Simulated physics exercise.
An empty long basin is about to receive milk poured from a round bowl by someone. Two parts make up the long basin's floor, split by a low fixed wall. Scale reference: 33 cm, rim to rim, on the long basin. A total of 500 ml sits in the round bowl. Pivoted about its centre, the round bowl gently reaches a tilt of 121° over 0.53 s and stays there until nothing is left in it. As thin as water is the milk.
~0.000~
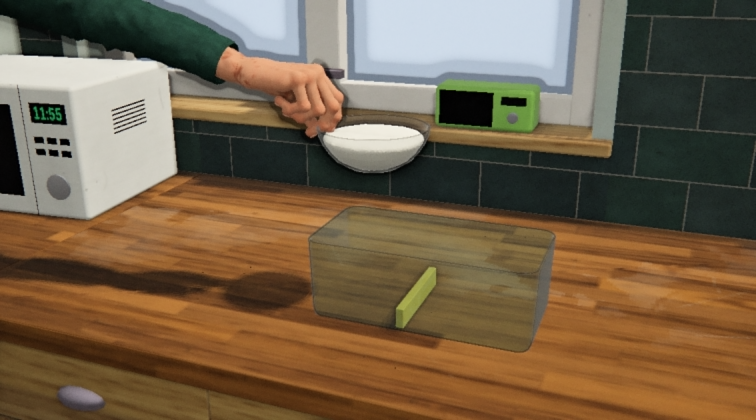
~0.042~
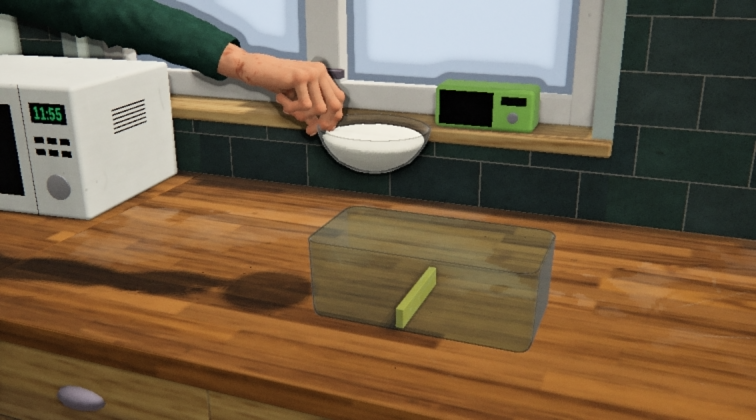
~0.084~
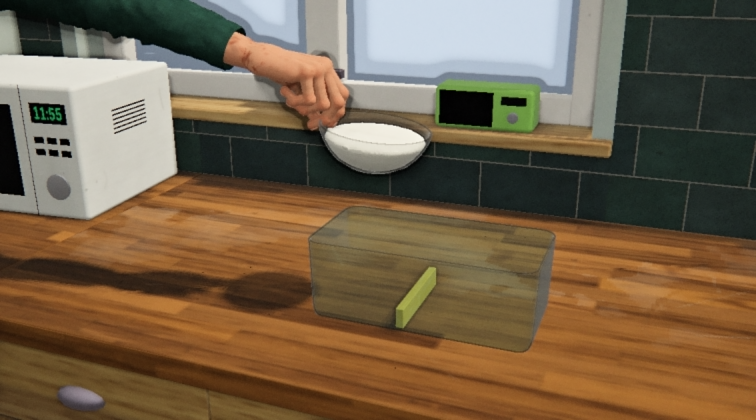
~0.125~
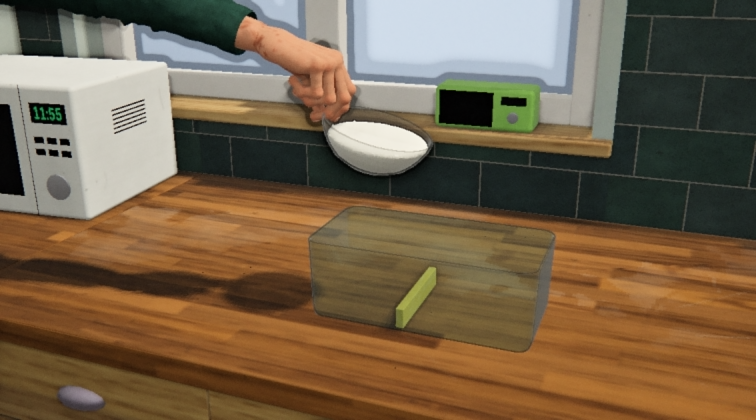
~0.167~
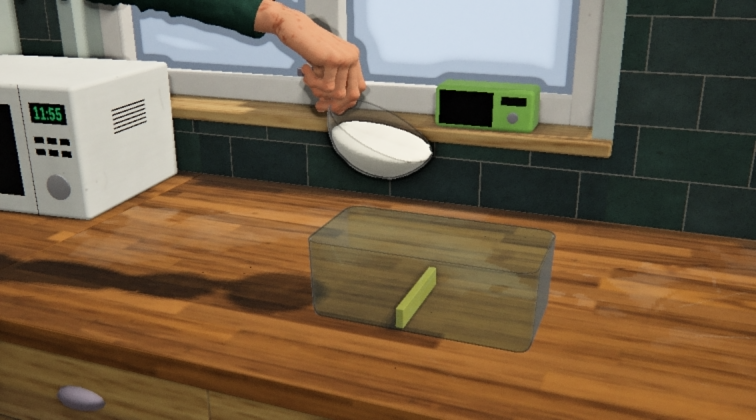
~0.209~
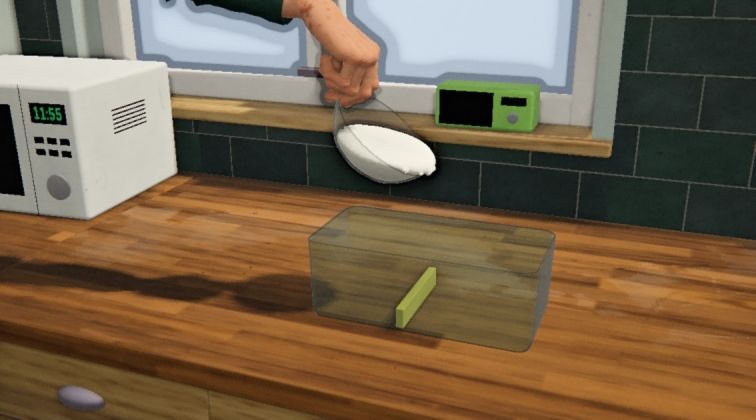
A hand gradually tilting a clear round bowl of milk rightward above an empty see-through basin on a wooden kitchen counter.
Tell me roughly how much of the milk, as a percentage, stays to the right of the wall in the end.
Around 76 per cent stays on the right.
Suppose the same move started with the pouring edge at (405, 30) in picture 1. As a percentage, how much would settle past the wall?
It would then come to around 65 percent.
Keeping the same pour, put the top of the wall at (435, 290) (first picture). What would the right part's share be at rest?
Then about 60 per cent.
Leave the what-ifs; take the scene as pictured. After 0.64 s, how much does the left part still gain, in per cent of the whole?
Around 7 per cent.
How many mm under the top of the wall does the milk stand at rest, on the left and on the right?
I'd say some 26 mm on the left and some 16 mm on the right.
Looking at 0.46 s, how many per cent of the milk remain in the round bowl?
Portion remaining: Approx. 0 per cent.
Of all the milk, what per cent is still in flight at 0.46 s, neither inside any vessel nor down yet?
It comes to about 3 percent.
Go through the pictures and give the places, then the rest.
The first frame shows tilt 0°; pouring edge (427, 133); surface from (329, 131) to (424, 140); the long basin's rim runs from (329, 223) to (547, 253); the wall's top is at (417, 288).
The second frame shows tilt 2°; pouring edge (427, 135); surface from (329, 130) to (424, 141).
The third frame shows tilt 7°; pouring edge (428, 140); surface from (331, 128) to (424, 144).
The fourth frame shows tilt 16°; pouring edge (429, 149); surface from (333, 125) to (427, 148).
The fifth frame shows tilt 27°; pouring edge (428, 160); surface from (338, 125) to (426, 152); 1 per cent is over the edge.
The sixth frame shows tilt 41°; pouring edge (424, 173); surface from (343, 127) to (410, 151); 9 per cent is over the edge.
Then, 0.46 s in, the tilt is 115° and 0 per cent is still to pour, 10 is left of the wall and 87 right of it.
Then, 0.64 s in, the tilt is 121° and 0 per cent is still to pour, 14 is left of the wall and 78 right of it.
Then, 0.82 s in, the tilt is 121° and 0 per cent is still to pour, 19 is left of the wall and 78 right of it.
Then, 1.03 s in, the tilt is 121° and 0 per cent is still to pour, 21 is left of the wall and 76 right of it.
Finally, 21 per cent lies left of the wall, 76 right of it and 3 outside.
